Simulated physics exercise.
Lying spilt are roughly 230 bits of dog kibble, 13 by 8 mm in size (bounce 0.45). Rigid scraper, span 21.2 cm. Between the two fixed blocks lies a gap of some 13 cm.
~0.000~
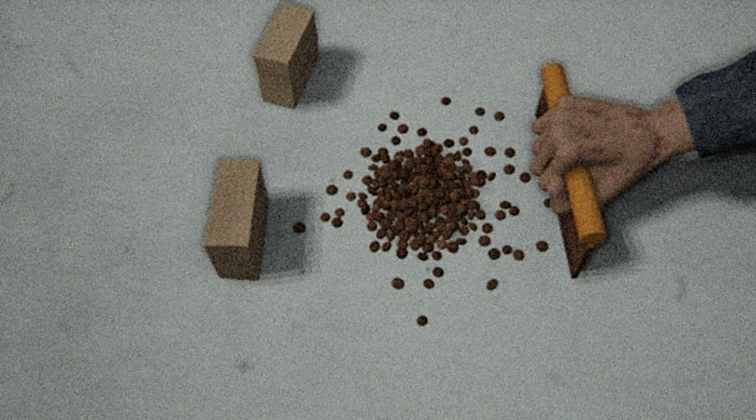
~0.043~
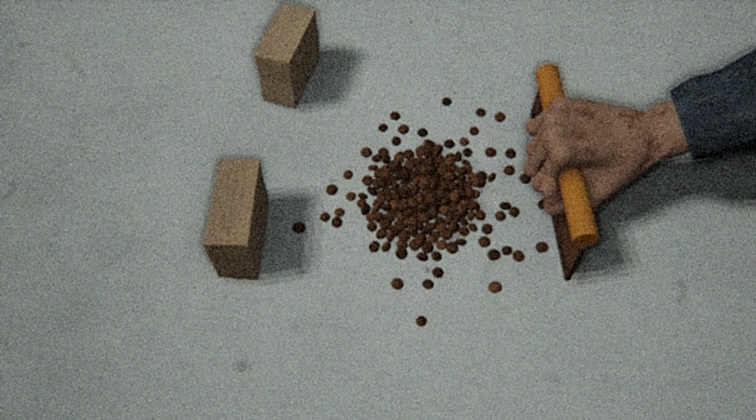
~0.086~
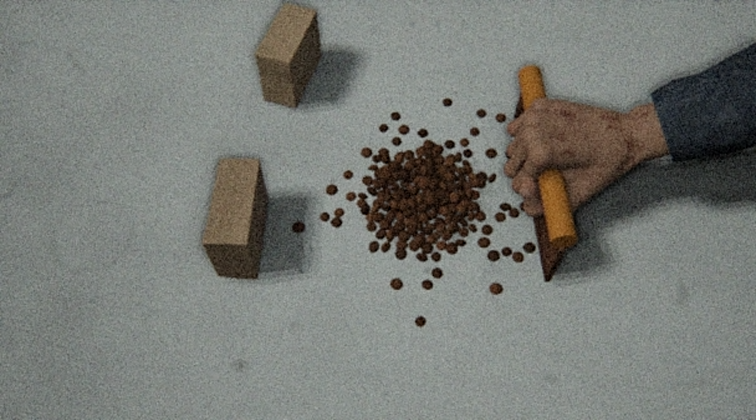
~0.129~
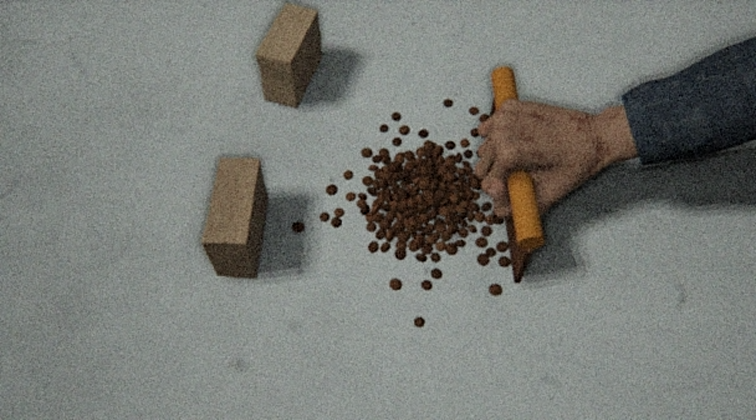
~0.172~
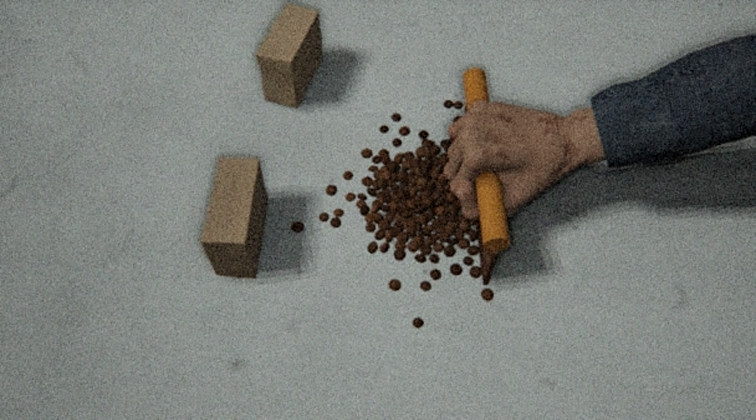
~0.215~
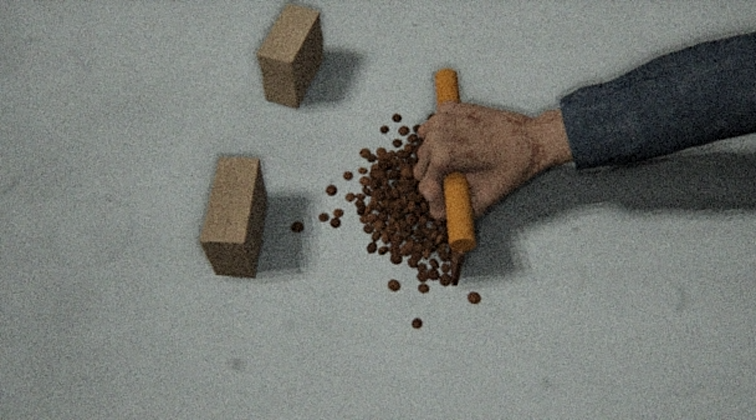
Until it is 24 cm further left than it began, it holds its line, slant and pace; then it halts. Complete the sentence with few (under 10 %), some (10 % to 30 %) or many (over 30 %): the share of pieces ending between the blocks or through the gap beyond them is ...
The share is some.
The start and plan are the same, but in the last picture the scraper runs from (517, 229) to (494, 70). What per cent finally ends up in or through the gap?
Once it settles, the gap takes 0 per cent.
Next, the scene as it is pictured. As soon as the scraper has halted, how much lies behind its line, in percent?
5 %.
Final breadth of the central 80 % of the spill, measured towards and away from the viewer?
Close to 16 cm front to back.
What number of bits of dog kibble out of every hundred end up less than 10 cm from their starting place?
My estimate is some 10 percent.
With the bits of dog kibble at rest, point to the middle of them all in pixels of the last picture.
About (292, 196).
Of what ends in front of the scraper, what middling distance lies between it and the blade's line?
4 cm.
After 0.37 s, scraper 22 cm from its start, spill 18 cm wide; held up before the blocks 100 %.
After 0.52 s, scraper 24 cm from its start, spill 20 cm wide; in or through the gap 15 %, round the near block 5 %, held up before the blocks 80 %.
Then, at 0.65 s, scraper 24 cm from its start, spill 20 cm wide; in or through the gap 15 %, round the near block 5 %, held up before the blocks 75 %.
In the end, at 1.0 s, in or through the gap 15 %, round the near block 5 %, round the far block 0 %, held up before the blocks 75 %.
